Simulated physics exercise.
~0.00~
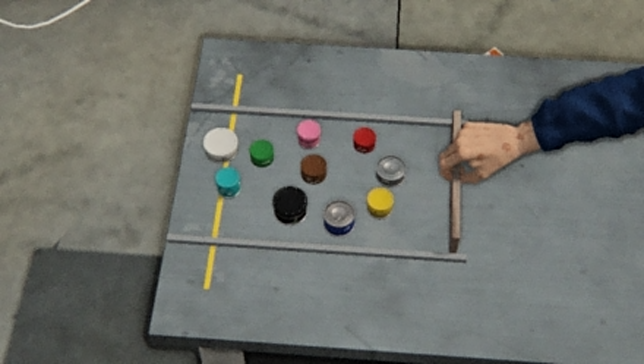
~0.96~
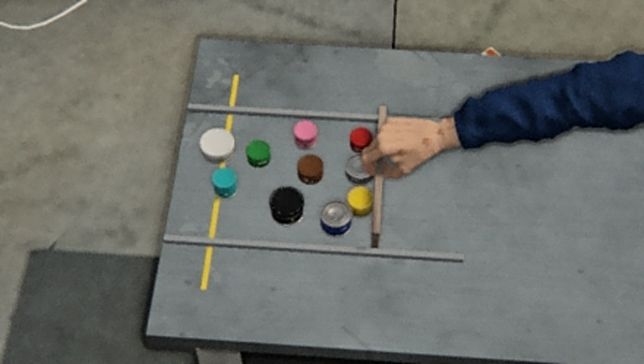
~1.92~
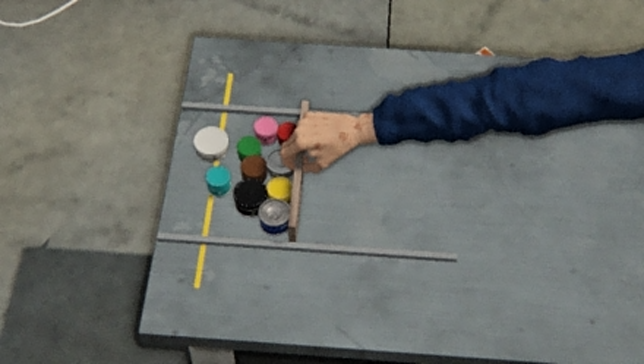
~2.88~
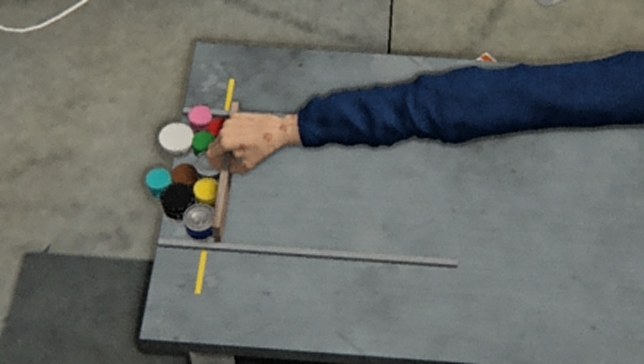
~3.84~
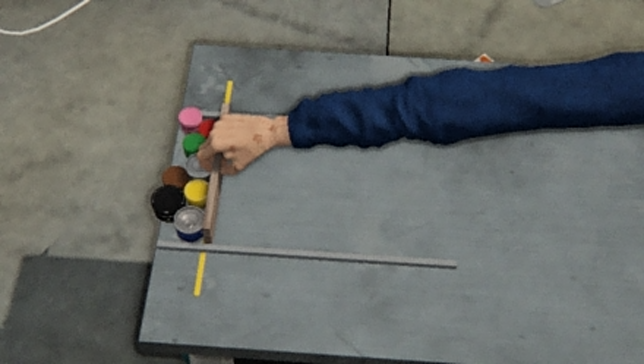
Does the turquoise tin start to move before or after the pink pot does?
The turquoise tin starts to move after the pink pot, which is already shifting left while the turquoise tin is still in its place.
A wooden bar pushed by a hand slides left across a grey table, sweeping a cluster of small colourful pots and tins toward the edge. The white and turquoise tins go over, while the rest stay bunched at the rim as the bar reaches the yellow tape.
